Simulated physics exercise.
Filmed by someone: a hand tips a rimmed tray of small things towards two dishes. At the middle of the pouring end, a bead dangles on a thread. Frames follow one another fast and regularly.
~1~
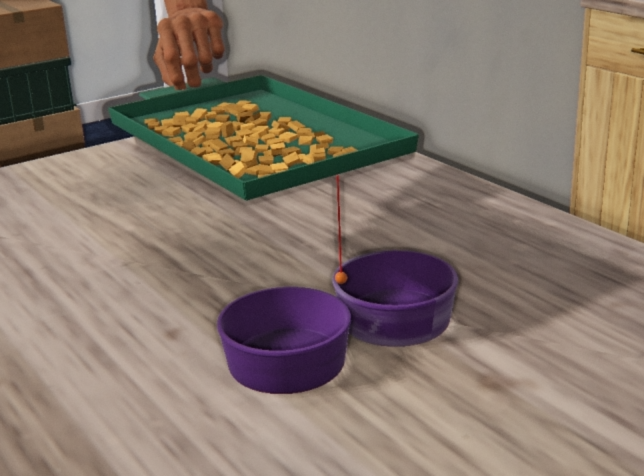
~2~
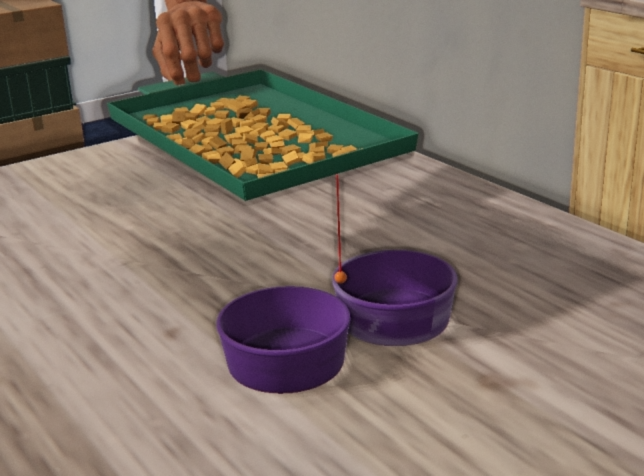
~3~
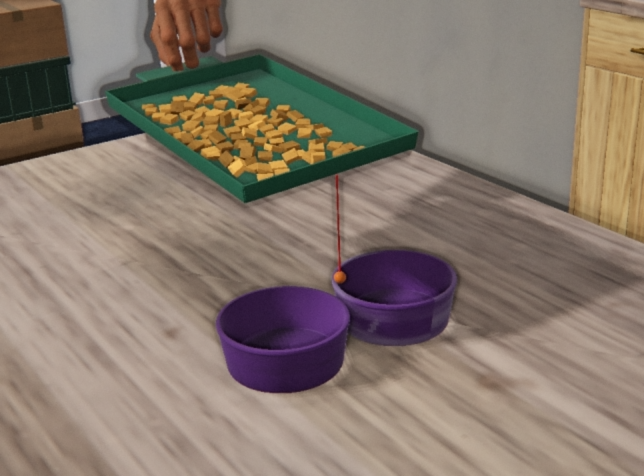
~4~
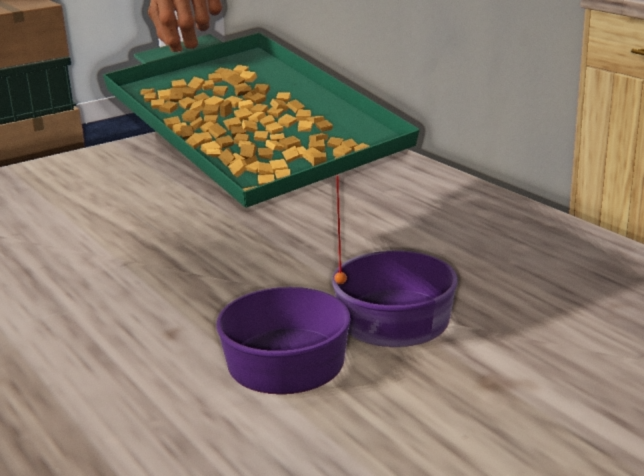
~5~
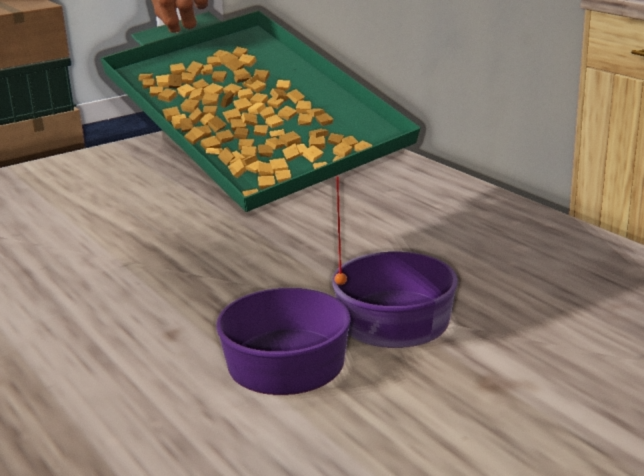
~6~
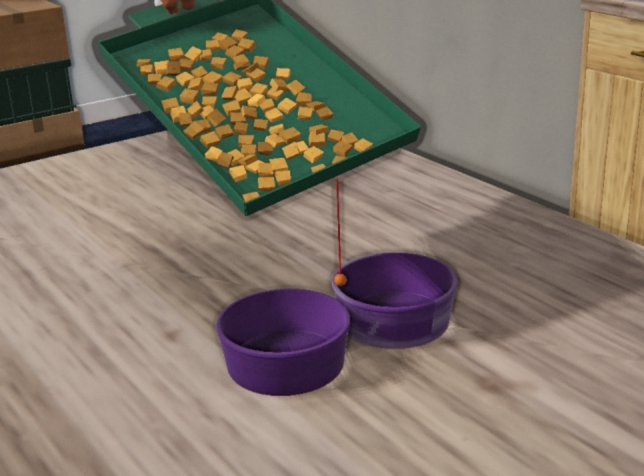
In the video, a hand gradually raises the far end of a green rimmed tray of small tan squares above two purple bowls on a wooden table, tilting it toward its near left corner as a few pieces shift slightly.
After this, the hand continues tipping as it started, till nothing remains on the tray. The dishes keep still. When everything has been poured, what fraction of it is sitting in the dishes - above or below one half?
I expect most of the load to be saved.
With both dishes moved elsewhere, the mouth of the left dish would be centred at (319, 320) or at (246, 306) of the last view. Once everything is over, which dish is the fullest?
Result, first place: The lefthand one; second place: The lefthand one.
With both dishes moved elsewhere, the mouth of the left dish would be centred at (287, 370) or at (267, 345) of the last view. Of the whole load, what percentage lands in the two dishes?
About 30 per cent first, then about 90 per cent.
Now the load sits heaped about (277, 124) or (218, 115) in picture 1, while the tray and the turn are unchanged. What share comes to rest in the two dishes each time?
Shares: 90 % for the first, 70 % for the second.
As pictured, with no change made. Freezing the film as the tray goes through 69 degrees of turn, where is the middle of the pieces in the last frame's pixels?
The middle of the pieces sits at roughly (256, 137).
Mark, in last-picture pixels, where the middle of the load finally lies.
The centre comes to rest close to (290, 364).
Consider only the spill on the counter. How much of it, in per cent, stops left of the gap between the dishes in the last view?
Around 40 per cent, give or take.
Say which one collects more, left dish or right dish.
The one you want is the left of the two.
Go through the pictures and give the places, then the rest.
The first frame shows corners of the pouring end at (245, 181) and (415, 134), level; middle of the load at (251, 142), cereal squares; left dish at (321, 363); right dish at (434, 317); bead on its thread at (341, 278).
The second frame shows corners of the pouring end at (244, 182) and (415, 133), level; middle of the load at (251, 139).
The third frame shows corners of the pouring end at (244, 185) and (415, 131), tipped barely, lowest at the left corner; middle of the load at (250, 134).
The fourth frame shows corners of the pouring end at (245, 190) and (416, 129), tipped a little, lowest at the left corner; middle of the load at (250, 127).
The fifth frame shows corners of the pouring end at (246, 196) and (417, 127), tipped clearly, lowest at the left corner; middle of the load at (250, 120).
The sixth frame shows corners of the pouring end at (246, 201) and (418, 126), tipped clearly, lowest at the left corner; middle of the load at (249, 113), a small part on the move; left dish at (320, 364); right dish at (433, 319).
Soon after the last picture, tray tipped steeply; nearly all on the tray; a stray few in the air.
A little later, tray tipped past a quarter turn; about two thirds on the tray; a small part in the left dish; a stray few outside both; about a quarter in the air.
Later still, tray tipped past a quarter turn; most in the left dish; about a quarter outside both.
At rest, tray tipped past a quarter turn; most in the left dish; none in the right dish; about a quarter outside both.
